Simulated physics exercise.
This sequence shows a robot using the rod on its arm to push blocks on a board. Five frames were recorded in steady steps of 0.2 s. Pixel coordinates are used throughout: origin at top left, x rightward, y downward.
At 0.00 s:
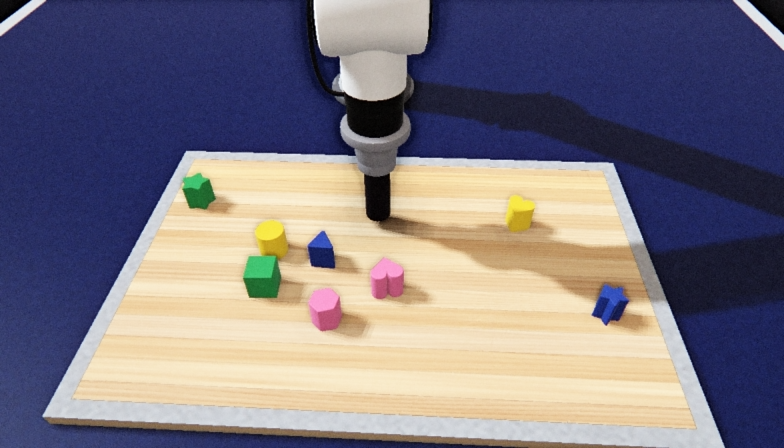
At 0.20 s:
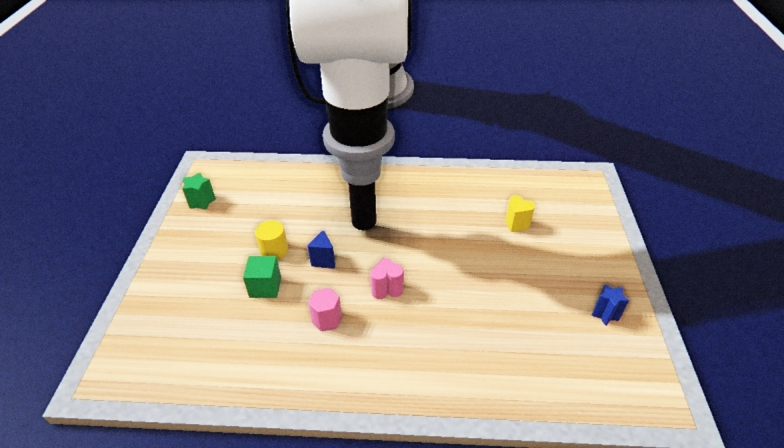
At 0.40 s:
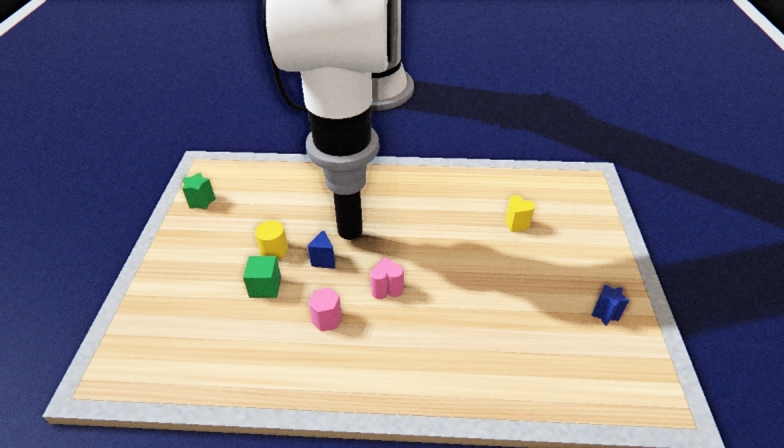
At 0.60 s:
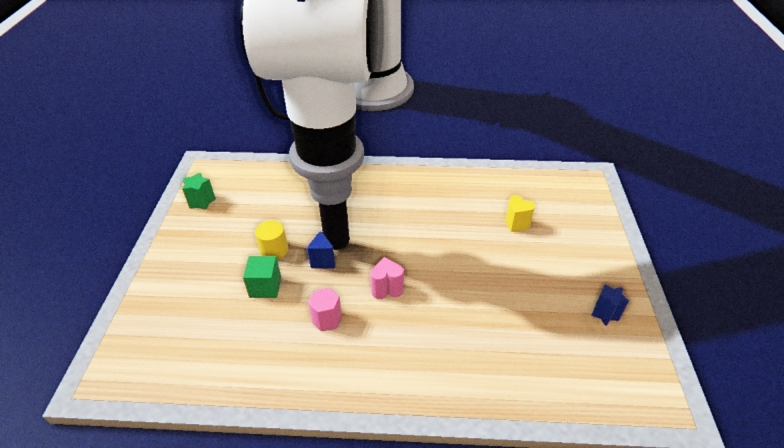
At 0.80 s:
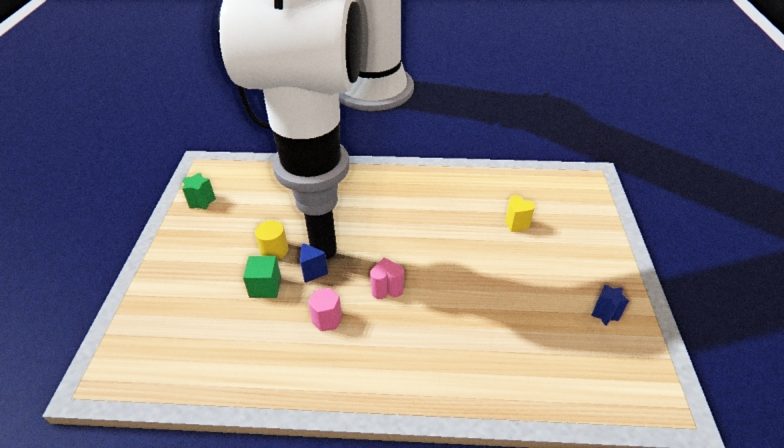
Robot arm lowering its black rod leftward and toward the viewer across a wooden board, nudging a blue triangle among scattered coloured blocks.
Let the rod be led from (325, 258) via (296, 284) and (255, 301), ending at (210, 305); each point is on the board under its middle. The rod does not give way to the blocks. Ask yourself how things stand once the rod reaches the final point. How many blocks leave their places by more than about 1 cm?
Count: 2.
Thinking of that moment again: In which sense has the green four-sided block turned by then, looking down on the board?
It is turned clockwise.
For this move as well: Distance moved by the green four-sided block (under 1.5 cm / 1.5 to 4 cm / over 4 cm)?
It goes beyond 4 cm.
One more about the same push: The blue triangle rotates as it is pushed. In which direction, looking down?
Looking down, my answer is that the blue triangle rotates anticlockwise.
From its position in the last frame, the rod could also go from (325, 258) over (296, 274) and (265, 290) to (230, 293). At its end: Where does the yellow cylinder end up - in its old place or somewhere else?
It will remain on its spot.
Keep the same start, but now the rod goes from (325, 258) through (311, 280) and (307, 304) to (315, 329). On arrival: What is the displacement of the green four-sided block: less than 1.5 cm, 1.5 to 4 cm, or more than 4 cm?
Answer: Less than 1.5 cm.
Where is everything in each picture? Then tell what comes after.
The first frame shows tip of the rod at (378, 214), middles of tops, green four-sided block at (260, 266), yellow cylinder at (270, 230), blue triangle at (321, 241).
The second frame shows rod at (364, 223), nothing pushed.
The third frame shows rod at (350, 232), nothing pushed.
The fourth frame shows rod at (337, 241), nothing pushed.
The fifth frame shows rod at (324, 251), green four-sided block at (260, 266), yellow cylinder at (270, 230), blue triangle at (310, 252).
What follows on the original path. One third of the way, rod at (294, 278); blue triangle at (280, 282).
Two thirds of the way, rod at (253, 294); green four-sided block at (224, 271), turned 40° clockwise; blue triangle at (259, 297), turned 55° anticlockwise.
At the end, rod at (207, 298); green four-sided block at (197, 263), turned 75° clockwise; yellow cylinder unmoved; blue triangle at (259, 297), turned 55° anticlockwise.
